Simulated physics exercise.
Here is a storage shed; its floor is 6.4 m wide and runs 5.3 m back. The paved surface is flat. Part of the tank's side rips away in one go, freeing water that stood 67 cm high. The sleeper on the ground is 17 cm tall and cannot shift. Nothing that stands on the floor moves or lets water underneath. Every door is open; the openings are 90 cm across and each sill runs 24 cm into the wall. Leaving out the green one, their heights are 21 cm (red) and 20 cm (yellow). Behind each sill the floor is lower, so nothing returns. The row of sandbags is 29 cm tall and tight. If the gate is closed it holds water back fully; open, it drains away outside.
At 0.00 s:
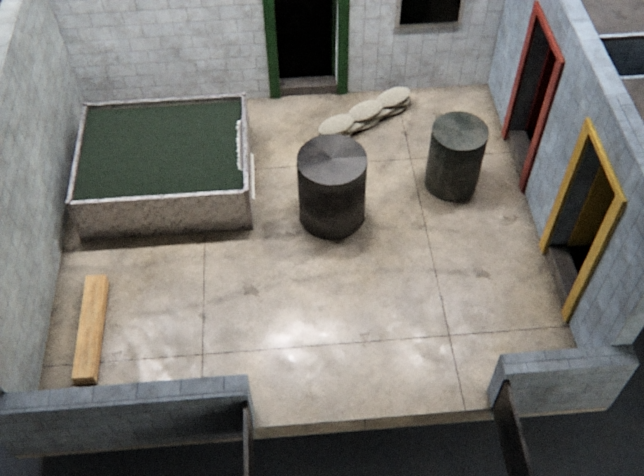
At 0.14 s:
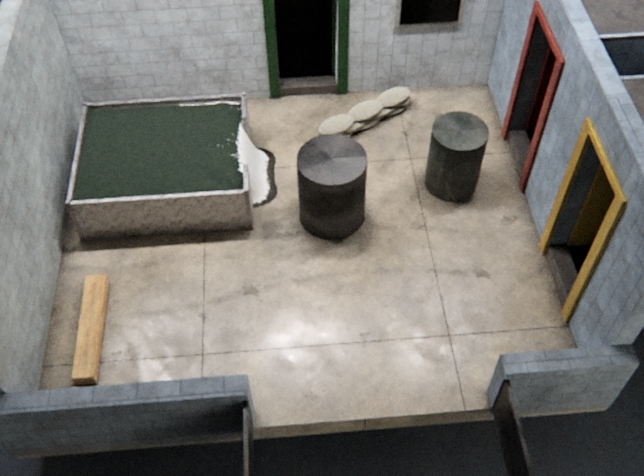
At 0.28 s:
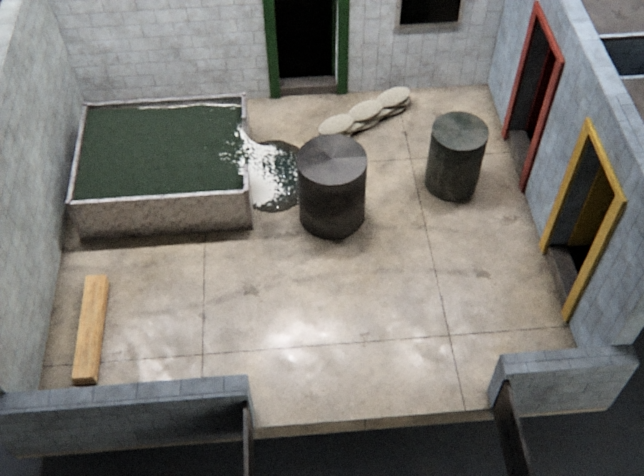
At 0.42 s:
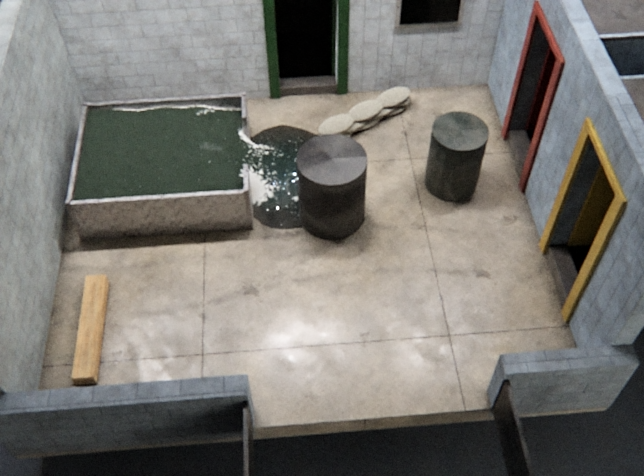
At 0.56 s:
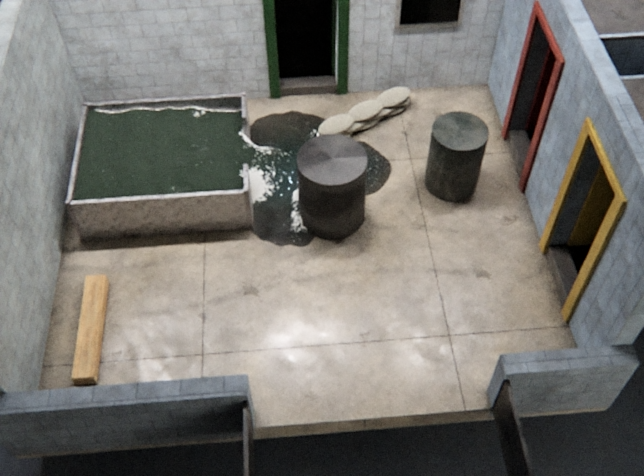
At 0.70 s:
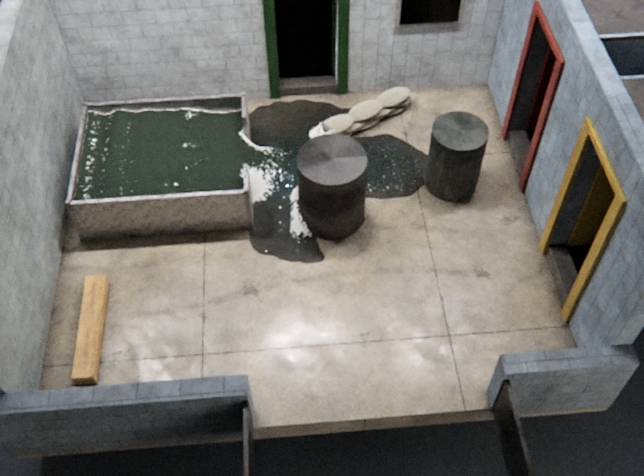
Tank of dark green water bursting on its right side, white foam pouring out and a dark puddle spreading around a grey cylinder.
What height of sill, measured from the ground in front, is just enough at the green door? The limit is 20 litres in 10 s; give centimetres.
Some 15 cm above the ground.
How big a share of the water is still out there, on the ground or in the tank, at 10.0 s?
Some 82 per cent remains.
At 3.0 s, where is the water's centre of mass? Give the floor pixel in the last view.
At about (279, 176).
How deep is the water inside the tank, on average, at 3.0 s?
Roughly 34 cm on average.
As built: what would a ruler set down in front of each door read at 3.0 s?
Depths in cm: Red 15, yellow 7, green 13.
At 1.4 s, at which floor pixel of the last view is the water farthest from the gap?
Around (494, 117).
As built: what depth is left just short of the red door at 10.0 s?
About 7.5 cm.
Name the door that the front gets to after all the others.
It is the yellow one.
After 1.4 s water covers 30 % of the floor, deepest (38 cm) near (302, 201); 10 cm at the green door, 0 litres in over its 17 cm sill.
After 3.0 s water covers 60 % of the floor, deepest (36 cm) near (407, 99); 13 cm at the green door, 9 litres in over its 17 cm sill.
After 10.0 s water covers 95 % of the floor, deepest (14 cm) near (225, 103); 8 cm at the green door, 11 litres in over its 17 cm sill.
At the green door as built, the water arrived by 0.9 s and peaked near 17 cm at 4.2 s.
Run again over the same 10 s with other heights there, 36 litres in over 13 cm, 7 litres over 18 cm. The limit of 20 litres is kept from about 15 cm up.
